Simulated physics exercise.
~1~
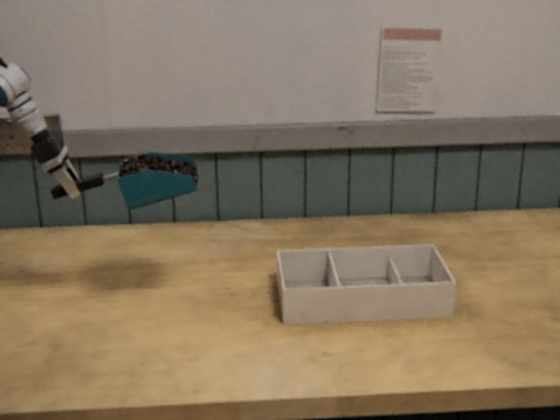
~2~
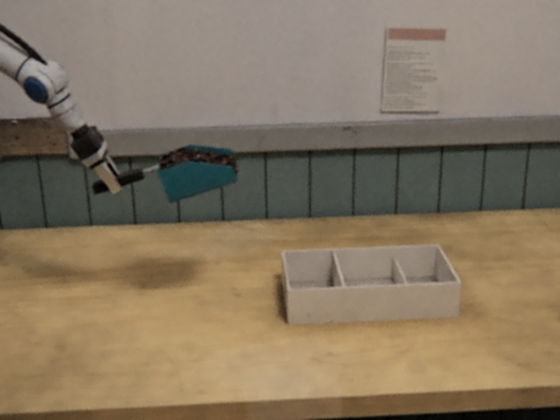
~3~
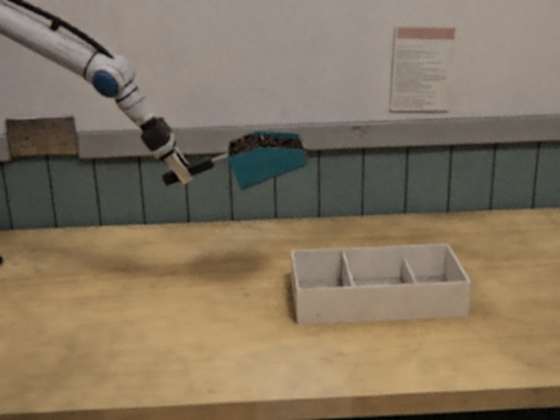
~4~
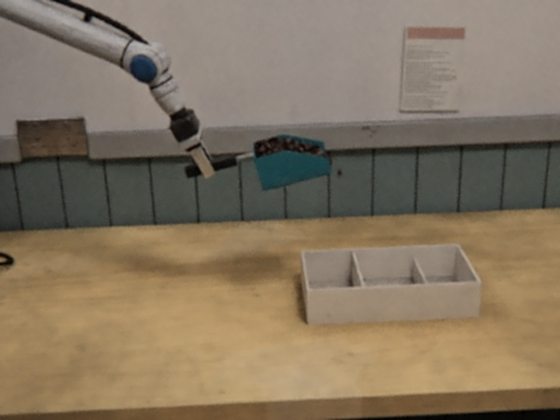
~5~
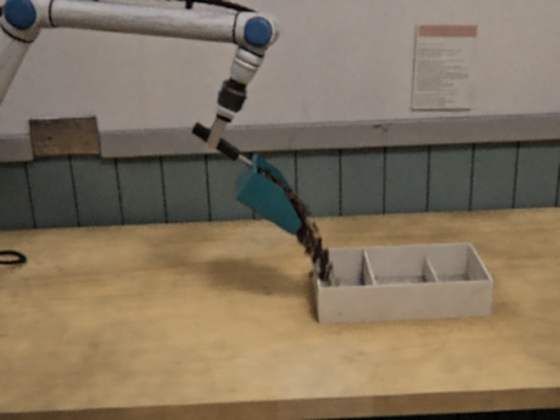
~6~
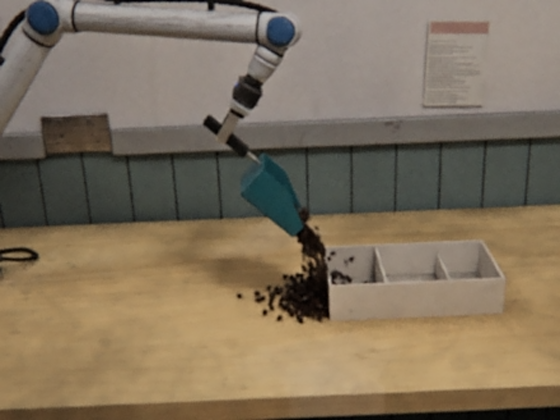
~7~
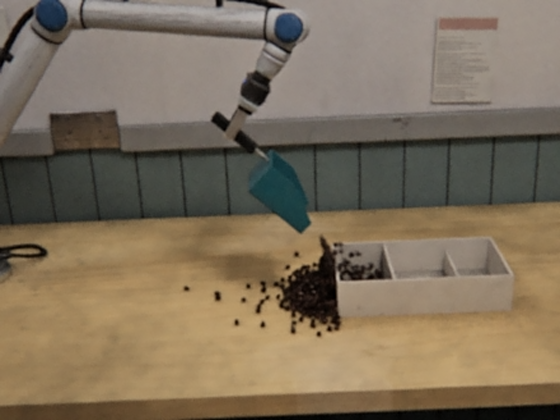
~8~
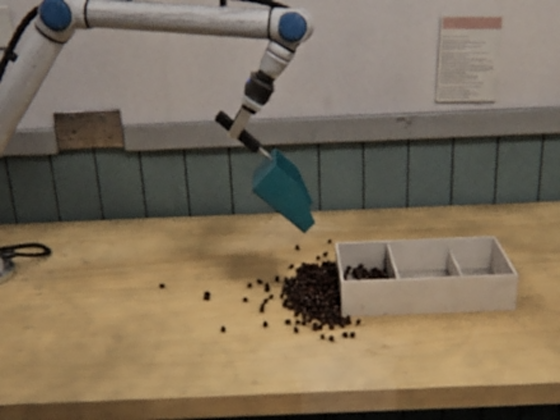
A white robotic arm with blue joints reaches in from the left, holding a teal scoop heaped with dark beans above a light wooden table, seen from the front and slightly above. A pale open box with three compartments stands on the table to the right, before a grey wall with teal panelling and a posted notice. The arm carries the scoop rightward, then tips it steeply down near the box's left edge. Beans stream out, some entering the left compartment while many spill outside. The emptied scoop stays tilted above a dark pile beside the box, with strays scattered around.
